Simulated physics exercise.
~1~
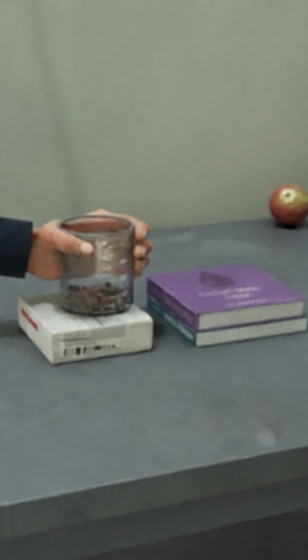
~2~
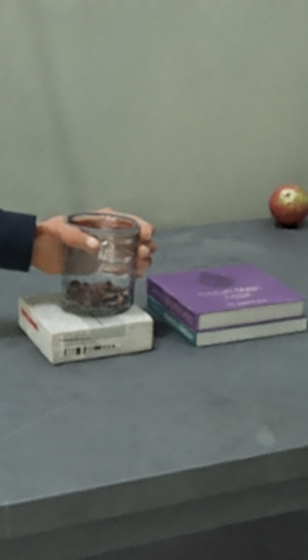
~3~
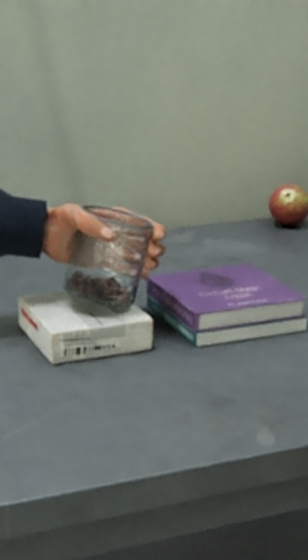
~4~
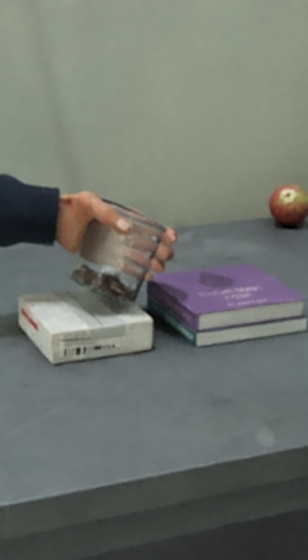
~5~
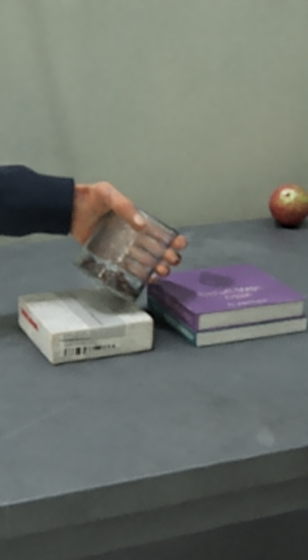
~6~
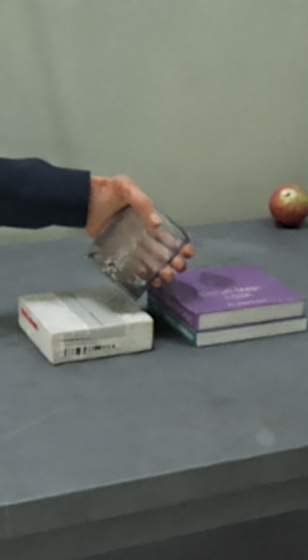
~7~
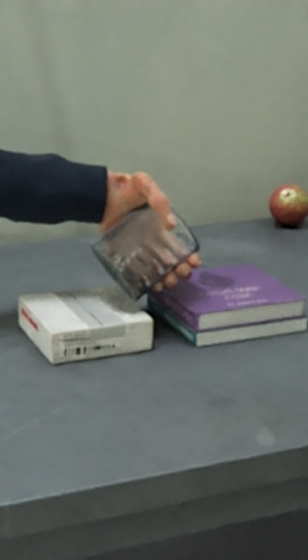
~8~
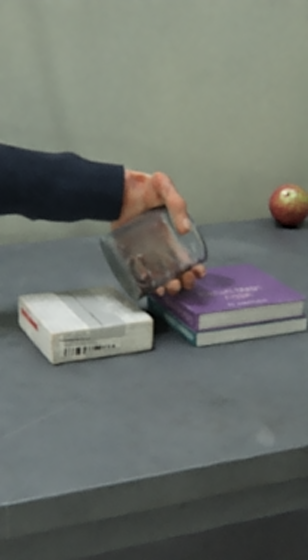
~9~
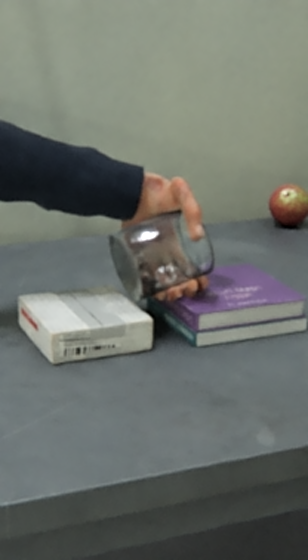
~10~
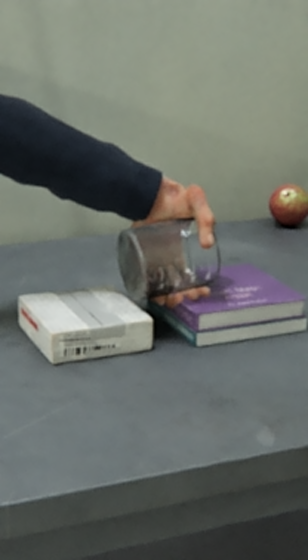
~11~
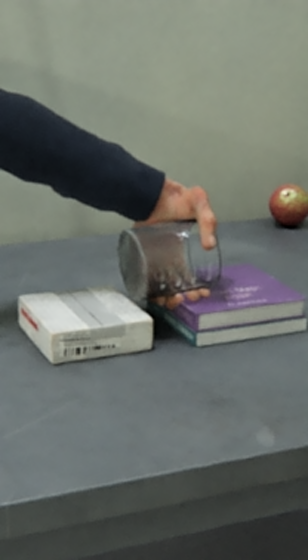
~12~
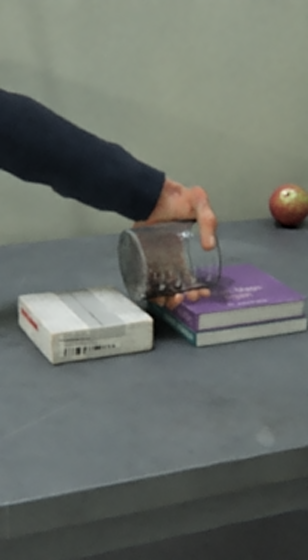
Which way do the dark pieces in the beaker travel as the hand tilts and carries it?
The dark pieces move to the right, staying inside the beaker as it is carried toward the books.
A hand in a dark sleeve grips a clear glass beaker partly filled with small dark pieces, standing upright on a white box. The scene is a grey tabletop against a pale greenish wall, seen from the front and slightly above, with purple and teal books stacked to the right and a red apple farther back. The hand lifts the beaker a little and tips it toward the right, carrying it across toward the books. It keeps leaning until it lies nearly on its side against the stack. There it stays, still held, with nothing spilled.
